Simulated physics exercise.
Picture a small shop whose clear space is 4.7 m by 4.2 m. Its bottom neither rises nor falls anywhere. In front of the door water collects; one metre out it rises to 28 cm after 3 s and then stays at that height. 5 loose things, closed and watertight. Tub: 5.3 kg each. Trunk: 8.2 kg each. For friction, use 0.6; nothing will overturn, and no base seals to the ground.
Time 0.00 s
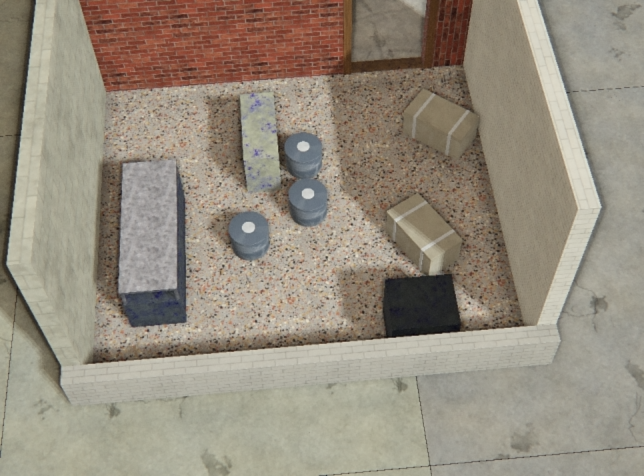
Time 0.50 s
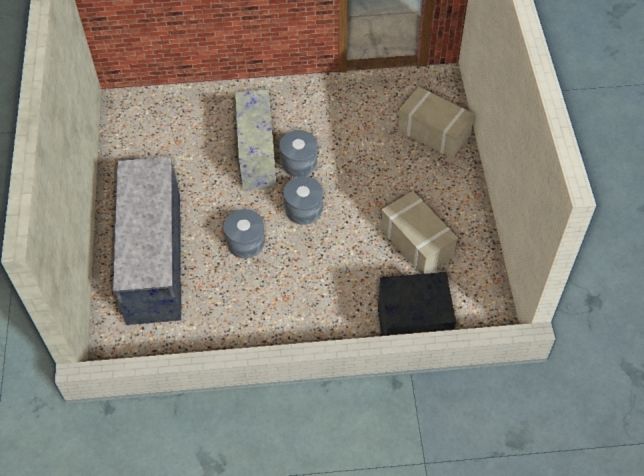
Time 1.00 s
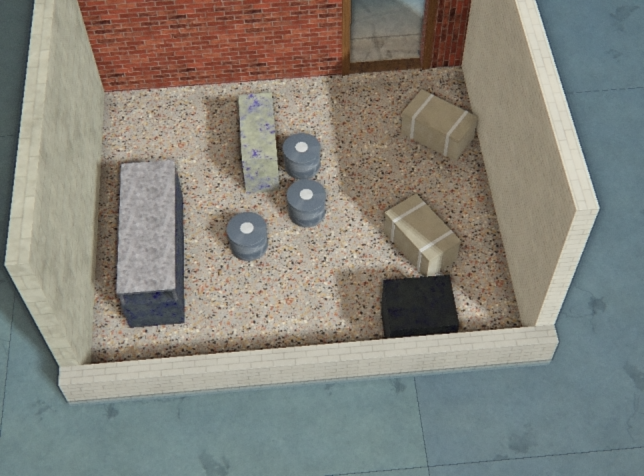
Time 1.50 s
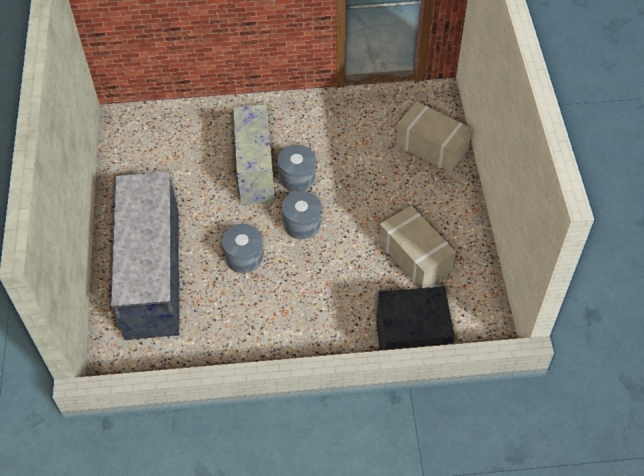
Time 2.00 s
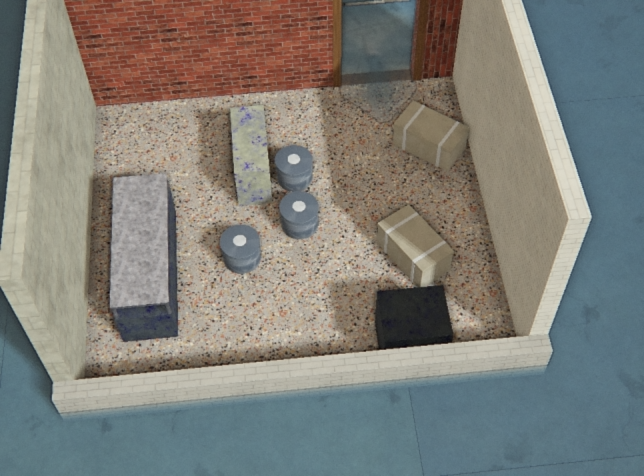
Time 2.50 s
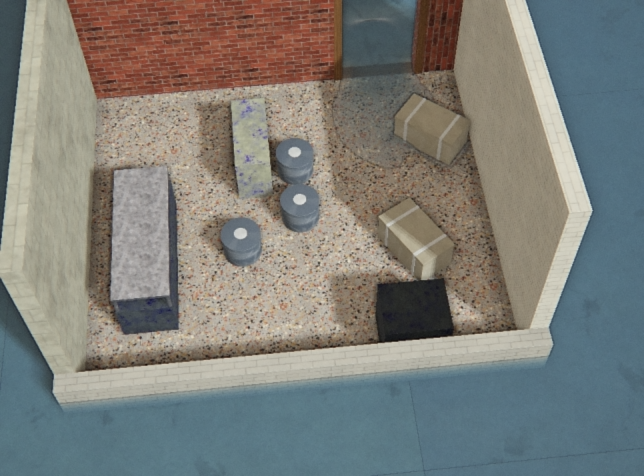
The clip shows a small open-topped room with a brick back wall, holding boxes, a bench and three round grey objects; the ground outside turns bluish, then a thin sheet of water spreads inward from the doorway while the objects stay put.
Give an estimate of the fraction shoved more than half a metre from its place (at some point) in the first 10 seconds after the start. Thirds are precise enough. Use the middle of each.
It's shaping up to be most of them, two thirds and up.
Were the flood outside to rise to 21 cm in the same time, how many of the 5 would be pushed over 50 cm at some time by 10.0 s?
You'd get 4 in that case.
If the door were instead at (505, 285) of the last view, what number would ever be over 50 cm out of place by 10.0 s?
The answer would then be 5.
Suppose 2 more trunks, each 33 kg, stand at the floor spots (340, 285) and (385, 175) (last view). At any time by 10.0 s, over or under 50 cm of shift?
In that order: Beyond the mark, beyond the mark.
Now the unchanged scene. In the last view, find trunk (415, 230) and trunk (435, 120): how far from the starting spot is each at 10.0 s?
250 cm, 150 cm.
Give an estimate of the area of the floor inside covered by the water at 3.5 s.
Wet: Near 5.5 m2.
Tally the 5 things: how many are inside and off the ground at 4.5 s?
Of them, 2.
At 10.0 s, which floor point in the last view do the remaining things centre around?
Mean position: Approximately (234, 288).
After 3.5 s 0 of 5 are over 50 cm from their spots; 1 afloat.
After 4.5 s 2 of 5 are over 50 cm from their spots; 2 afloat.
After 7.0 s 4 of 5 are over 50 cm from their spots; 4 afloat.
After 10.0 s 5 of 5 are over 50 cm from their spots, and 5 have been at some point; 5 afloat.
